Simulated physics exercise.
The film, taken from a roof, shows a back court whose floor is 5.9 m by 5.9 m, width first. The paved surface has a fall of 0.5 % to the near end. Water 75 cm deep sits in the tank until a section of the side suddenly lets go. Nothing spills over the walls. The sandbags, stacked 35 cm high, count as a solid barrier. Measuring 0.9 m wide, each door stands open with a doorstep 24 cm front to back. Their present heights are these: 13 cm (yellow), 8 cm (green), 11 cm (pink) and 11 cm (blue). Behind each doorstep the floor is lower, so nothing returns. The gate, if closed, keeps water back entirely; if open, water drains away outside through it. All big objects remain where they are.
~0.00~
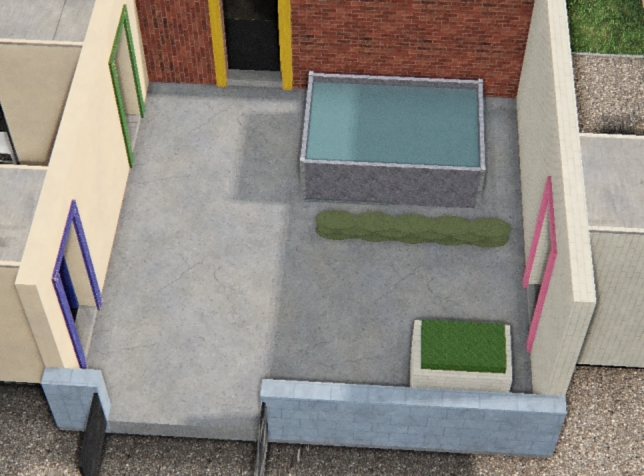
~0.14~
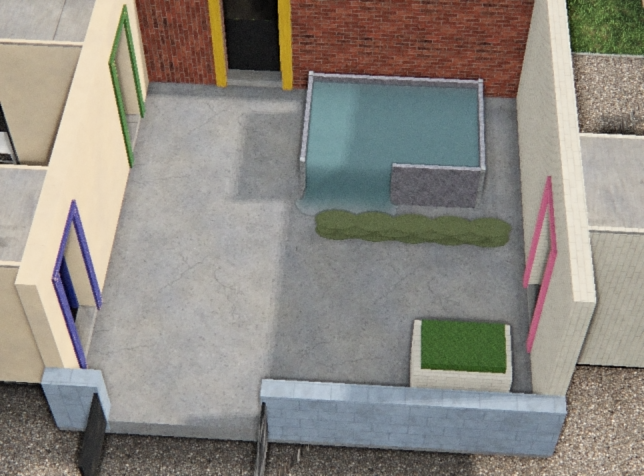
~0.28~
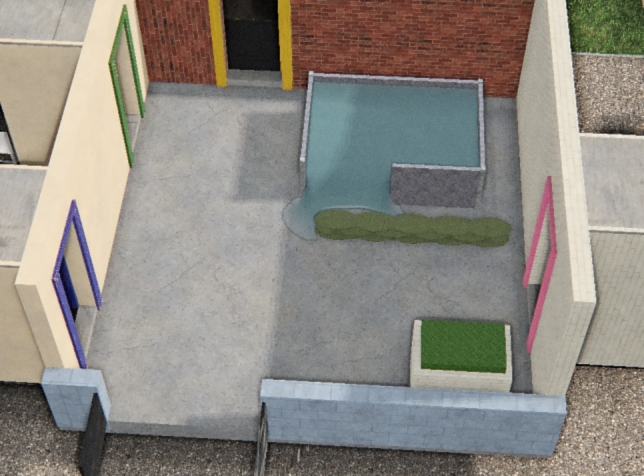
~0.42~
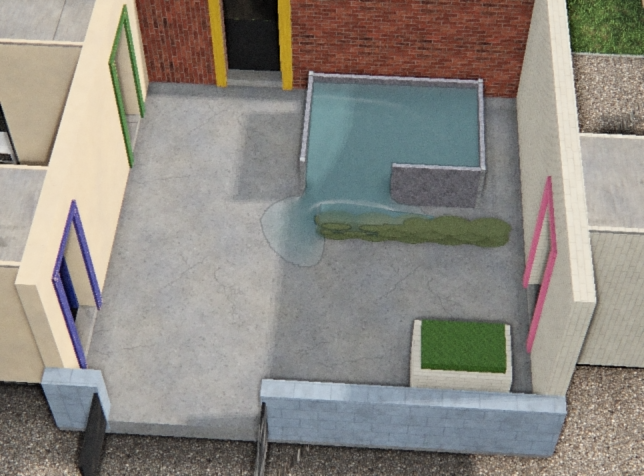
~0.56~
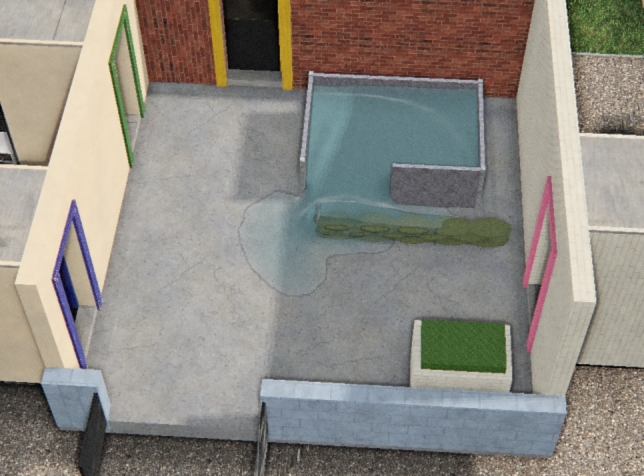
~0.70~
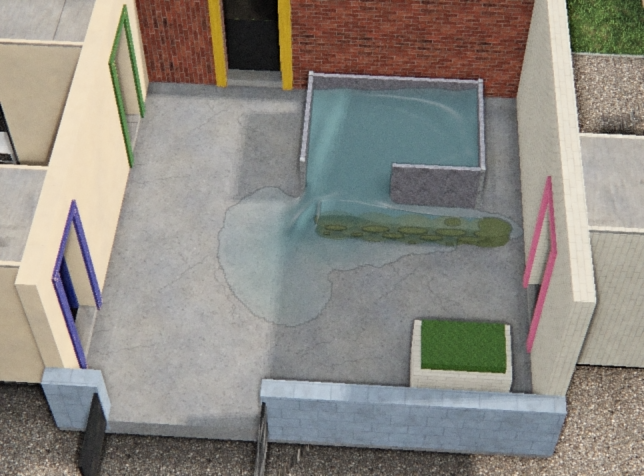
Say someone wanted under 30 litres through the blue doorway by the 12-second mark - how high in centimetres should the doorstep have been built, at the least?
They should have built it at least 11.5 cm high.
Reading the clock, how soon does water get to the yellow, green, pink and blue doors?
Front arrival: Yellow 5.0 seconds, green 2.4 seconds, pink 1.6 seconds, blue 1.6 seconds.
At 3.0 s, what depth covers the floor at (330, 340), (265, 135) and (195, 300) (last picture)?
Taking the spots in order: About 2, 0 and 3 centimetres.
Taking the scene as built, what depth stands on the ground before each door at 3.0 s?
Centimetres: Yellow = 0, green = 4, pink = 3, blue = 14.
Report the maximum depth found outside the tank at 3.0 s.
About 38 cm at most.
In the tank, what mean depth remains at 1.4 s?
Roughly 50 cm on average.
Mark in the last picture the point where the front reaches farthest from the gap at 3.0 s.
Roughly at (78, 402) in the last view.
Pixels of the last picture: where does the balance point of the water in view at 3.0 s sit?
Centre of mass: About (347, 214) px.
After 1.4 s water covers 45 % of the floor, deepest (56 cm) near (342, 220); it has not reached the blue door.
After 3.0 s water covers 70 % of the floor, deepest (38 cm) near (342, 220); 14 cm at the blue door, 15 litres in over its 11 cm doorstep.
After 12.0 s water covers 95 % of the floor, deepest (12 cm) near (78, 402); 10 cm at the blue door, 32 litres in over its 11 cm doorstep.
At the blue door as built, the water arrived by 1.6 s and peaked near 18 cm at 2.0 s.
Run again over the same 12 s with other heights there, 44 litres in over 10 cm, 15 litres over 13.5 cm. The limit of 30 litres is kept from about 11.5 cm up.
